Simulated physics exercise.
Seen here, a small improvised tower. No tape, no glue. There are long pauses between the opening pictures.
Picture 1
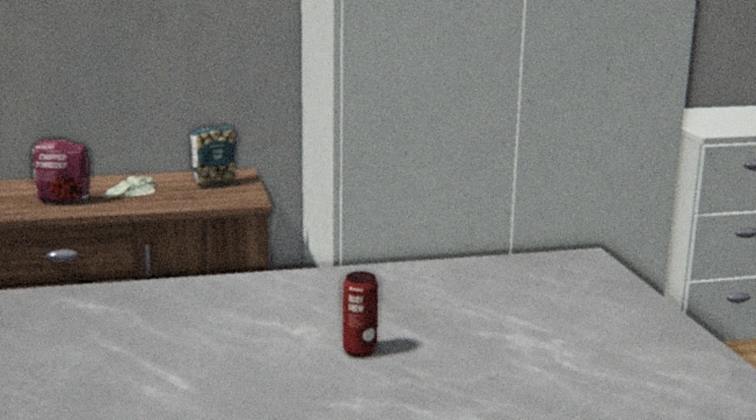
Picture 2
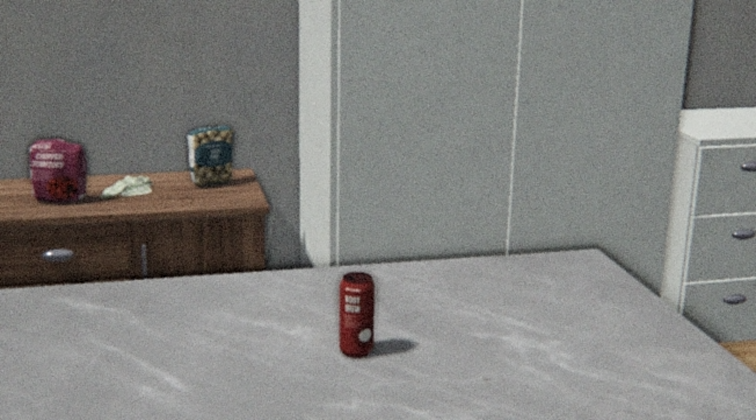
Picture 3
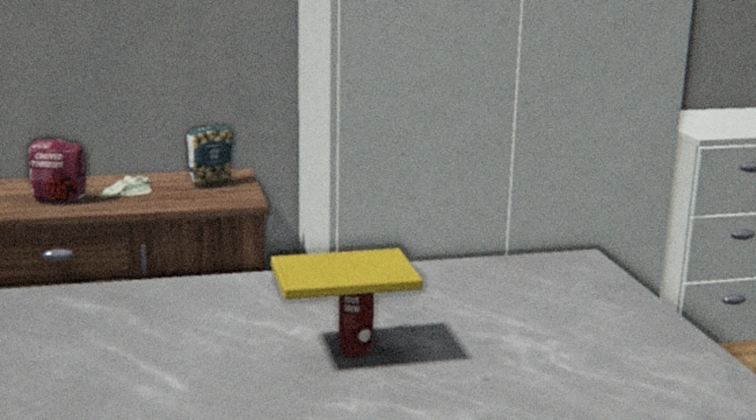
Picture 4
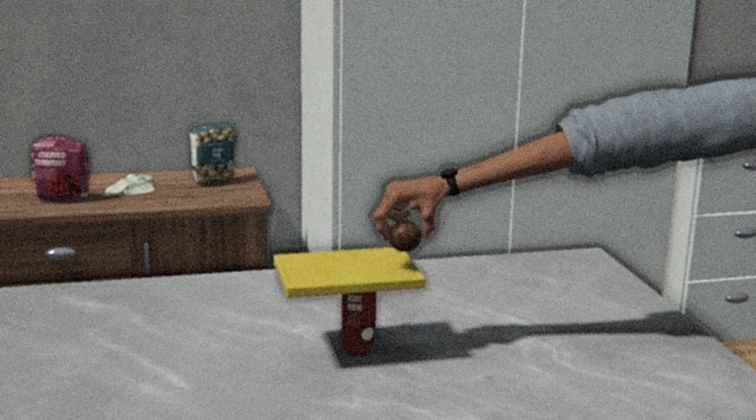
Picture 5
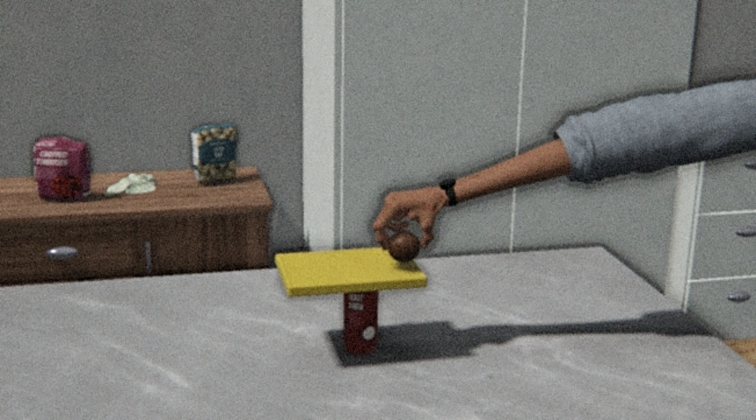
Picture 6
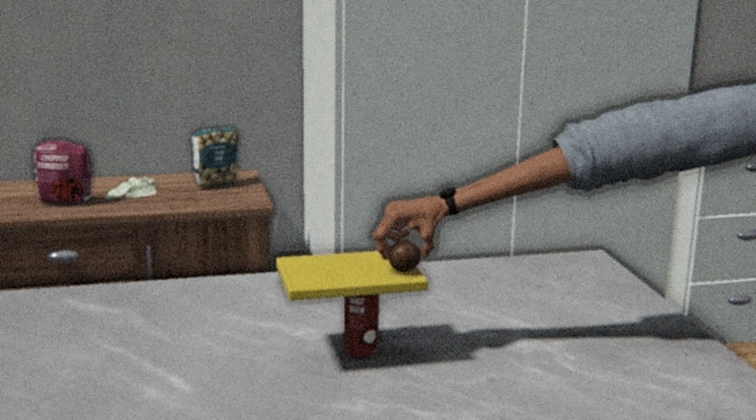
In the video, a red can stands on a gray table, then a flat yellow lid appears on top of it. A hand reaches in from the right and lowers a brown onion onto the lid's right side, still holding it.
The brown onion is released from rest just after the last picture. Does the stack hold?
Outcome: The stack holds.
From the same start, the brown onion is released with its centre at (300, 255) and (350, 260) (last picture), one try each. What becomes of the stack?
First try: It loses its balance; second try: It stays up.
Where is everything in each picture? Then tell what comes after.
The last thing is not in view yet, in the first frame.
The last thing is not in view yet, in the second frame.
The last thing is not in view yet; yellow lid (345, 273), in the third frame.
On its way; brown onion (405, 236); yellow lid (348, 271), in the fourth frame.
On its way; brown onion (404, 247); yellow lid (349, 270), in the fifth frame.
Set down, still held; brown onion (404, 256); yellow lid (350, 274), in the sixth frame.
Then, 0.20 s after the last picture, nothing has stirred.
Then, 0.60 s after the last picture, brown onion resting near (404, 256).
At rest, all 3 in place. Seen from the same camera at the end, brown onion near (404, 256). The stack stays up.
